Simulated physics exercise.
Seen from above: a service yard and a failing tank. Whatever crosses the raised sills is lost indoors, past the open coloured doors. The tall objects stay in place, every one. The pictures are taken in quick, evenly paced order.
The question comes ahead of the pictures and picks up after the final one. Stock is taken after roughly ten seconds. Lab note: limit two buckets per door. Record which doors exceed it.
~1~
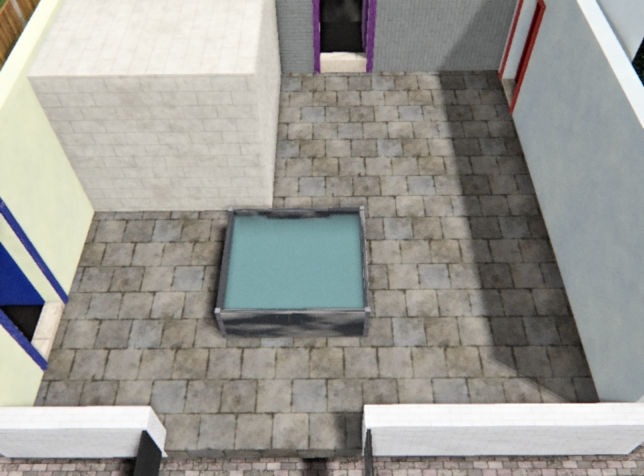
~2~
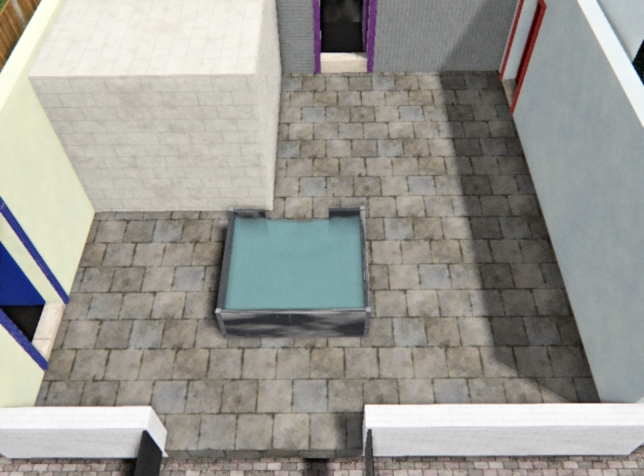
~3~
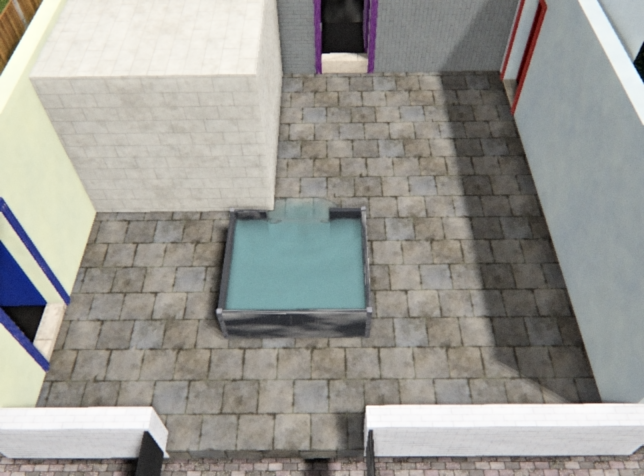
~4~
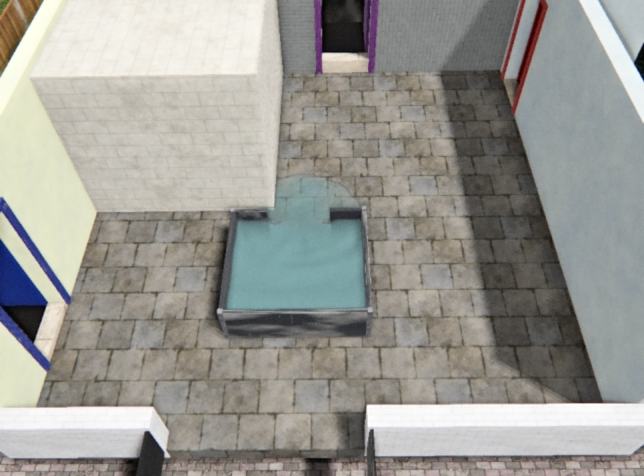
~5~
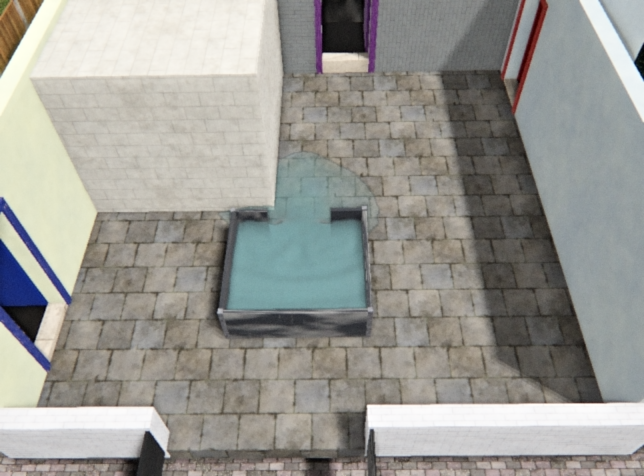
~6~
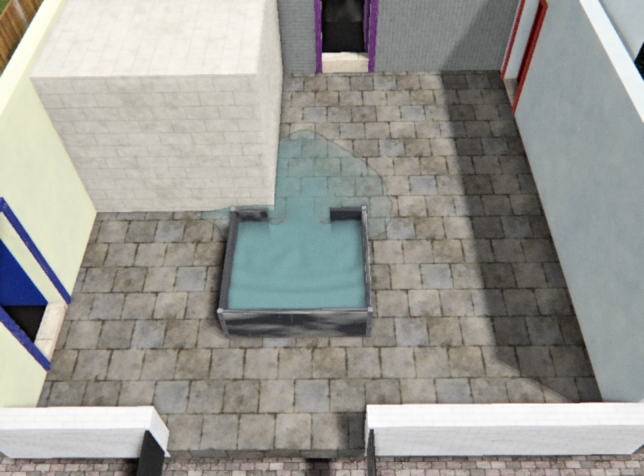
As I see it, red door: More than two buckets, purple door: Two buckets or fewer, blue door: Two buckets or fewer.
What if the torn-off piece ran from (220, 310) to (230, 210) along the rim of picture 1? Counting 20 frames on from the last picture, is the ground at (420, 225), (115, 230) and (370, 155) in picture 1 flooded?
Taken one by one: Unaffected, then sodden, then unaffected.
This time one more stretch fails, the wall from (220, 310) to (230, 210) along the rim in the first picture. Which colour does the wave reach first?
First comes the blue-painted one.
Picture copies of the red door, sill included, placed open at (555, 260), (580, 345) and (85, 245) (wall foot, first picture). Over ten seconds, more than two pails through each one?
Door one stays inside the limit, door two stays inside the limit, door three stays inside the limit.
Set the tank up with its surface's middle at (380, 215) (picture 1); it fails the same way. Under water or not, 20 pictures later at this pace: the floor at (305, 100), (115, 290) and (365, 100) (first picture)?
In order, the three spots end up waterlogged, untouched and waterlogged.
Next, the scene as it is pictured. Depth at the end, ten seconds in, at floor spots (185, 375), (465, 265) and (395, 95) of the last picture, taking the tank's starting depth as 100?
First spot 4 %, second 4 %, third 8 %.
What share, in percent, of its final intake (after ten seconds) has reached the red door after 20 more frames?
Some 0 per cent.
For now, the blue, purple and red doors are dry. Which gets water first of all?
Answer: The purple one.
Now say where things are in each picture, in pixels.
The first frame shows still water in the open tank at (295, 260).
In the second frame, the front is at a hidden place, out from the gap on the open tank's far side.
In the third frame, water pours out on the open tank's far side and has run to (328, 204).
In the fourth frame, the front is at (318, 179), out from the gap on the open tank's far side.
In the fifth frame, water pours out on the open tank's far side and has run to (308, 154).
In the sixth frame, the front is at (304, 133), out from the gap on the open tank's far side.
A moment on, water covers 25 % of the floor; the red door not reached, the purple door not reached, the blue door not reached.
Next, water covers 35 % of the floor; the red door not reached, the purple door wet at the sill, nothing in, the blue door not reached.
Then, water covers 40 % of the floor; the red door under two buckets in, the purple door wet at the sill, nothing in, the blue door wet at the sill, nothing in.
Later, water covers 55 % of the floor; the red door far over two buckets in, the purple door wet at the sill, nothing in, the blue door wet at the sill, nothing in.
In the end, water covers 80 % of the floor; the red door far over two buckets in, the purple door wet at the sill, nothing in, the blue door wet at the sill, nothing in.
